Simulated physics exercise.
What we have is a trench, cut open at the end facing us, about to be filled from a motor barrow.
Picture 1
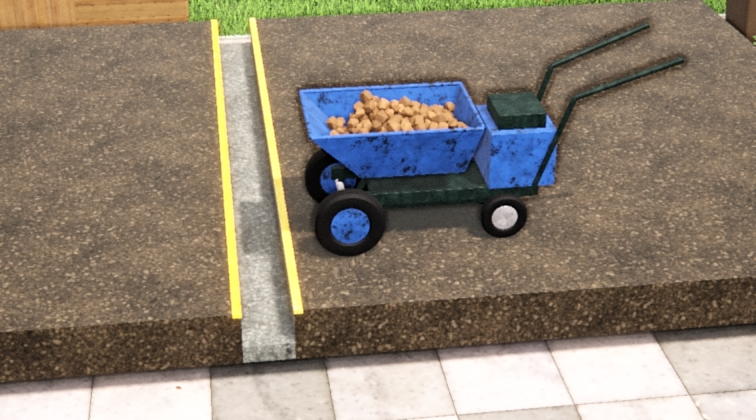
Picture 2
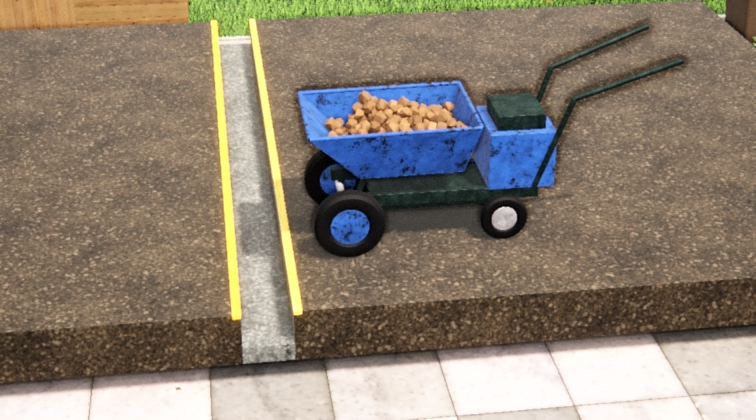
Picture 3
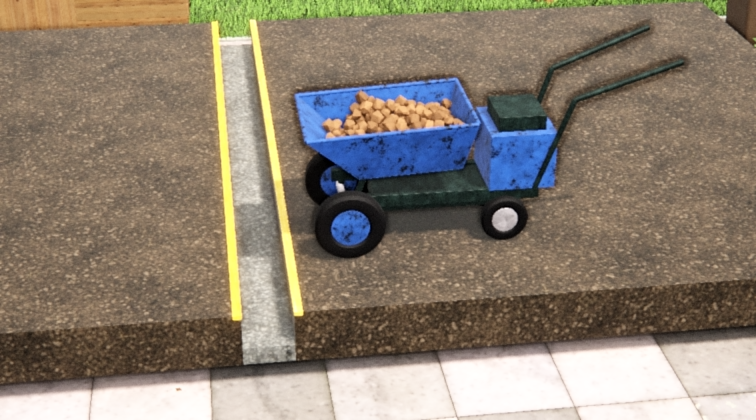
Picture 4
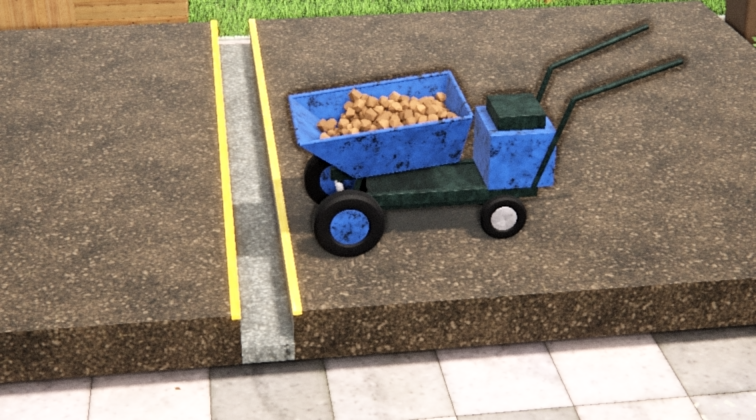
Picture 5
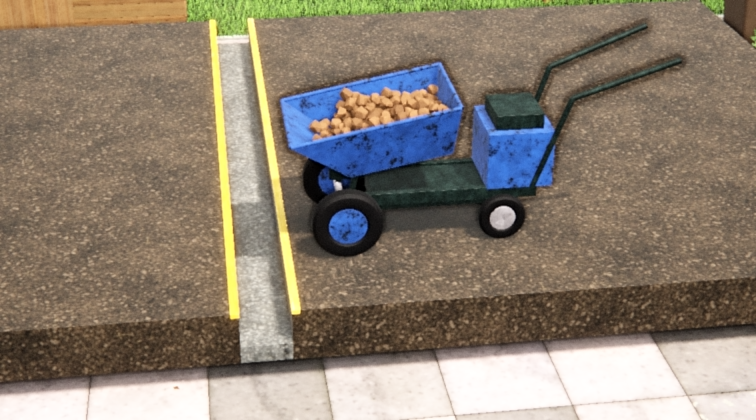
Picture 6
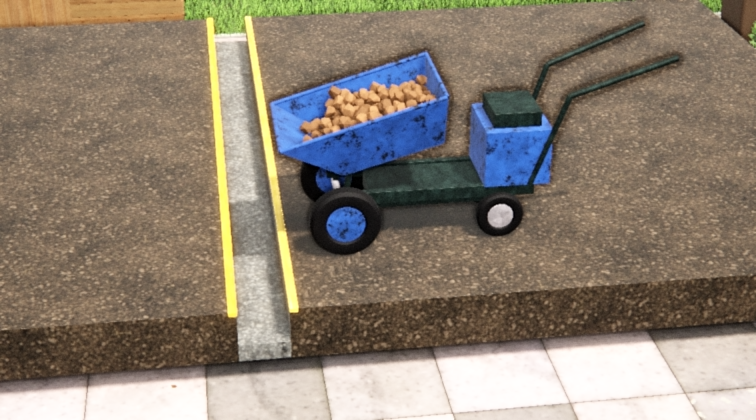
The blue skip of a motor barrow, heaped with brown clods, sat level beside a narrow trench edged in yellow, then slowly tilted down to the left, its load still inside.
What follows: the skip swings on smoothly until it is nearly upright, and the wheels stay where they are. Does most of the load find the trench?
In the trench: Under half.
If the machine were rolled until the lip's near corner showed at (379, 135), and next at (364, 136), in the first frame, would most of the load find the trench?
In turn: Over half; most of it.
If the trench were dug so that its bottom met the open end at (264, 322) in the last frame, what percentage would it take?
Close to 10 per cent.
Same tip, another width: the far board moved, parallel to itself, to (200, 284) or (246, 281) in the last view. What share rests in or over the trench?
Roughly 70 per cent, and 0 per cent.
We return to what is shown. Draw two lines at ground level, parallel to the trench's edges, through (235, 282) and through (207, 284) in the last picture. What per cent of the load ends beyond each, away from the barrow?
In turn 80 and 60 in a hundred.
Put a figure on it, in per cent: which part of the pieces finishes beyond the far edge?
It comes to 75 per cent or so.
Just after the last frame, skip tipped steeply; every one in the skip.
A moment on, skip tipped right over; roughly a third in the skip; just a few in or heaped over the trench; roughly half beyond it; just a few falling.
Further on, skip tipped right over; about a tenth in the skip; about a tenth in or heaped over the trench; the larger part beyond it.
When it is over, skip tipped right over; about a tenth in the skip; about a tenth in or heaped over the trench; the larger part beyond it.
